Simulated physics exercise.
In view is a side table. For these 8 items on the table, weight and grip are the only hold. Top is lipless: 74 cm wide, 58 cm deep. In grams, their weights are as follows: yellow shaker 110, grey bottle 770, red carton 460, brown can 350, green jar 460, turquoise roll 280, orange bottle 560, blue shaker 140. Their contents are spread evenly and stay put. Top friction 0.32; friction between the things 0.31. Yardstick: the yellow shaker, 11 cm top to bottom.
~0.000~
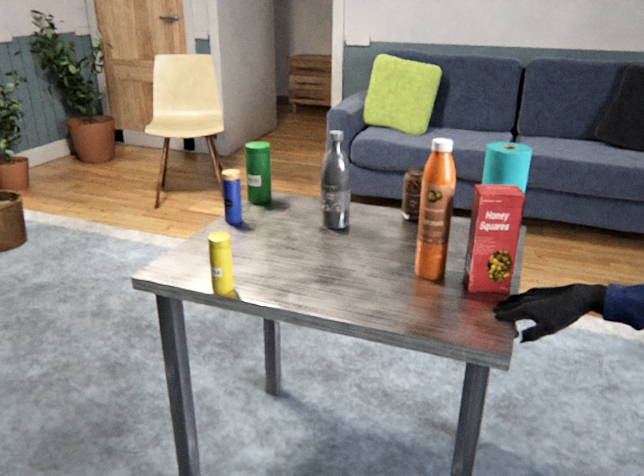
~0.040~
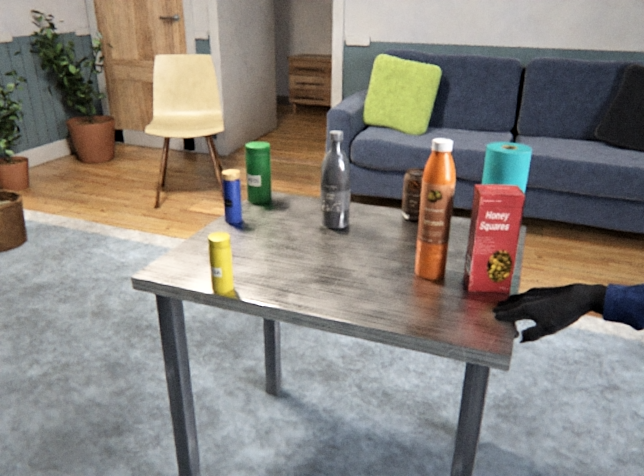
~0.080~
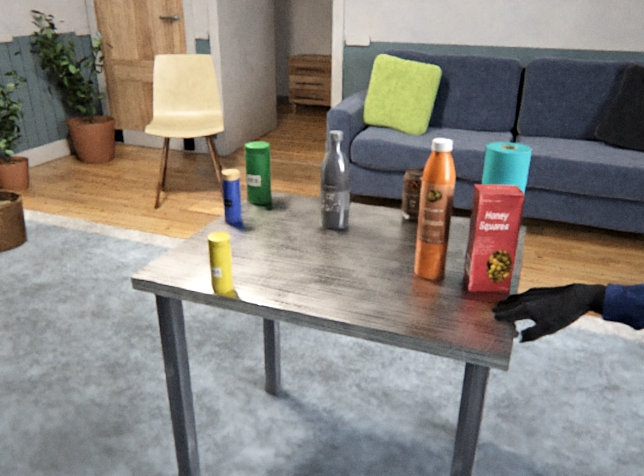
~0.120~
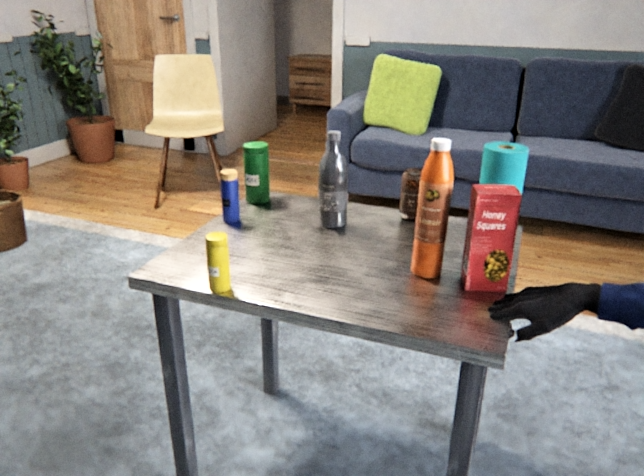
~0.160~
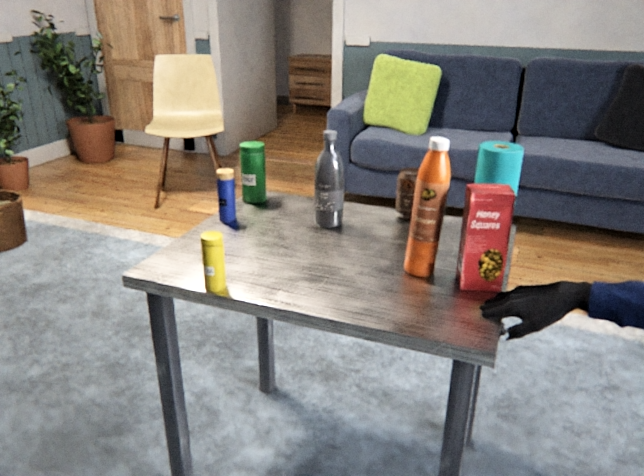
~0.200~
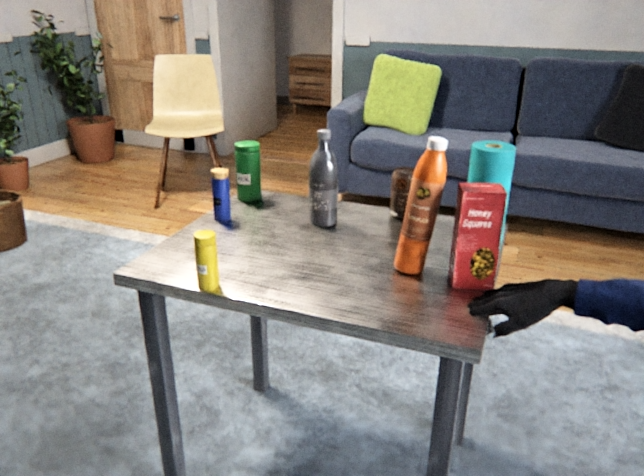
A black-gloved hand at the right edge of a wooden side table stayed still at first, then the table slid slightly left with its bottles, shakers and red carton, and the orange bottle leaned a little.
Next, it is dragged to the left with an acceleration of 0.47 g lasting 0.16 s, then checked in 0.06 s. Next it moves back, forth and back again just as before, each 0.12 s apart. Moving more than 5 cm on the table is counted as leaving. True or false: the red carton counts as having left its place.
False.
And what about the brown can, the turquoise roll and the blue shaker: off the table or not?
When everything stops, the brown can is still in bounds, the turquoise roll is still in bounds, and the blue shaker is out of bounds.
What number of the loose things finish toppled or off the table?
It adds up to 3.
After 0.60 s, blue shaker now off the table; red carton moved 4 cm near (468, 236); orange bottle 58° off upright.
After 1.00 s, table shifted 8 cm; orange bottle on its side; green jar on its side.
In the end (2.0 s), off the table, blue shaker; toppled on the table, green jar and orange bottle; the other 5 under 5 cm from the start. In the last view, red carton near (482, 238).
